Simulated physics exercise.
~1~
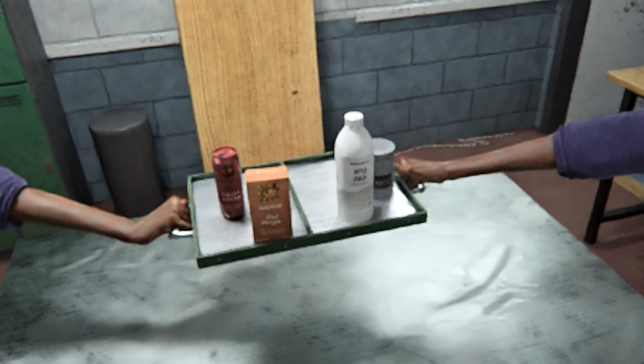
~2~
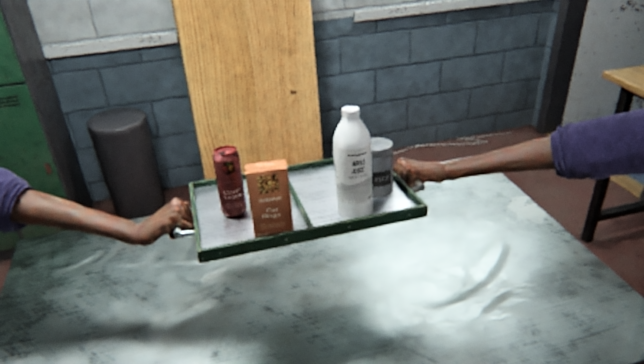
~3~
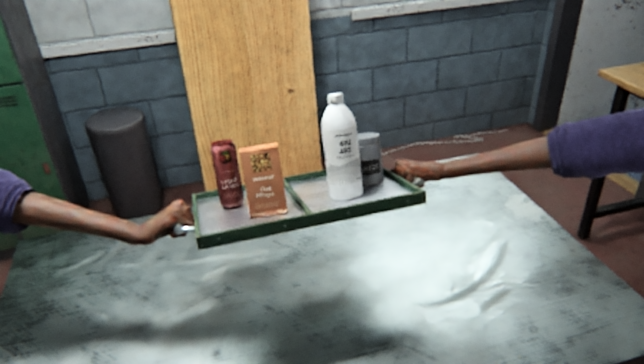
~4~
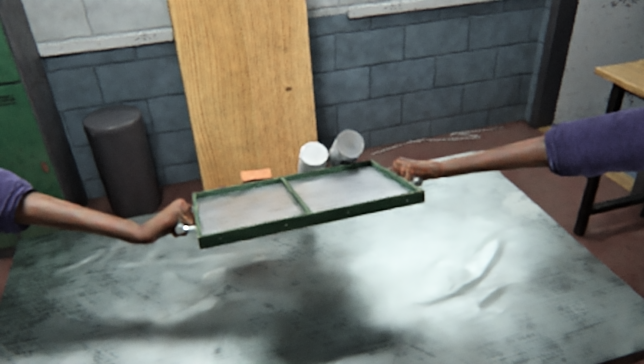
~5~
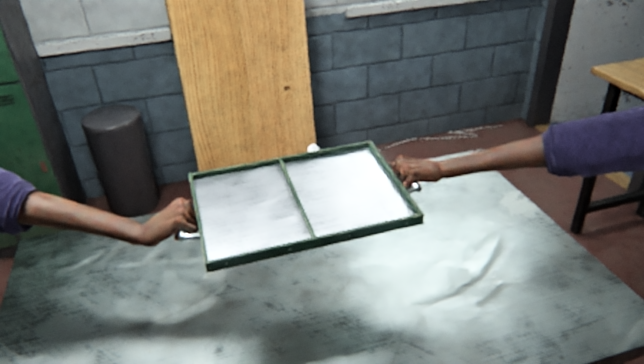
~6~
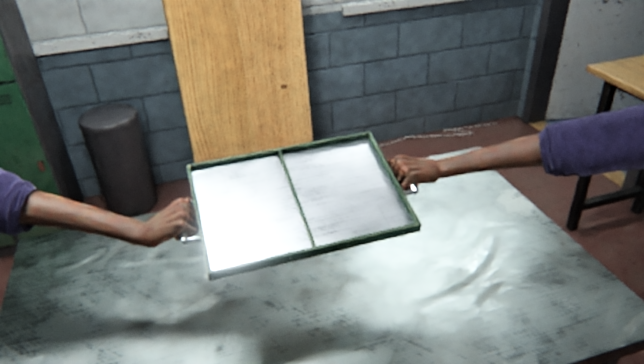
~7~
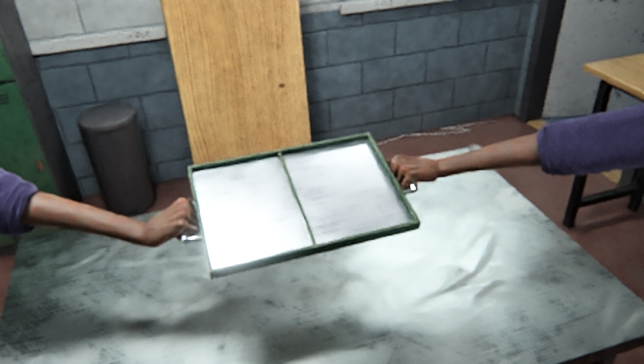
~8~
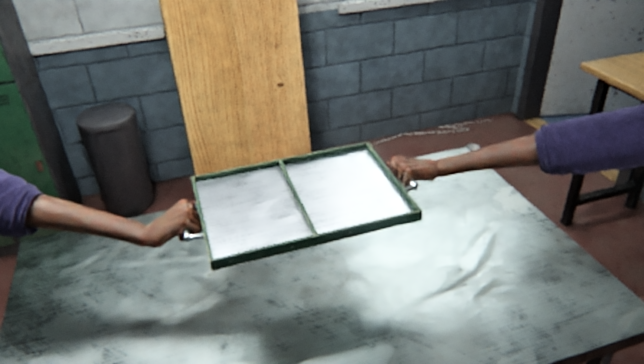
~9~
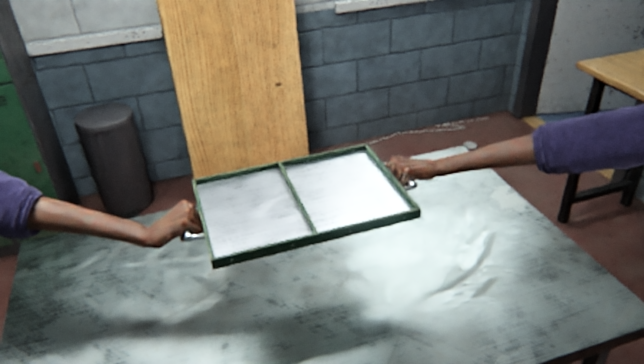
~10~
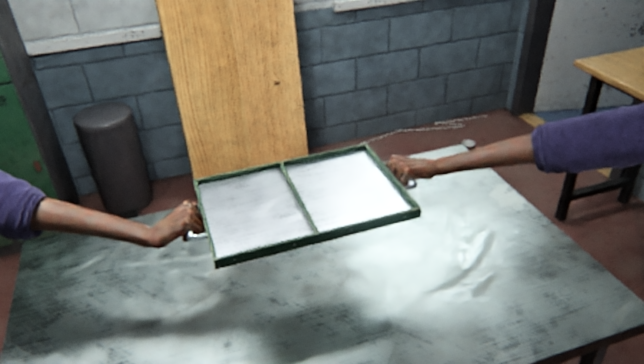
A green-rimmed tray with a cross bar is held at both ends by two purple-sleeved arms above a pale, worn table, seen from slightly above in a room with grey block walls and a leaning wooden board. A red can and an orange packet stand on its left half, a white bottle and a grey jar on its right. The far edge dips, and all four items lean, then tumble off the far side. The tray swings back, tips its near edge down, then levels out, ending empty and steady in both hands.
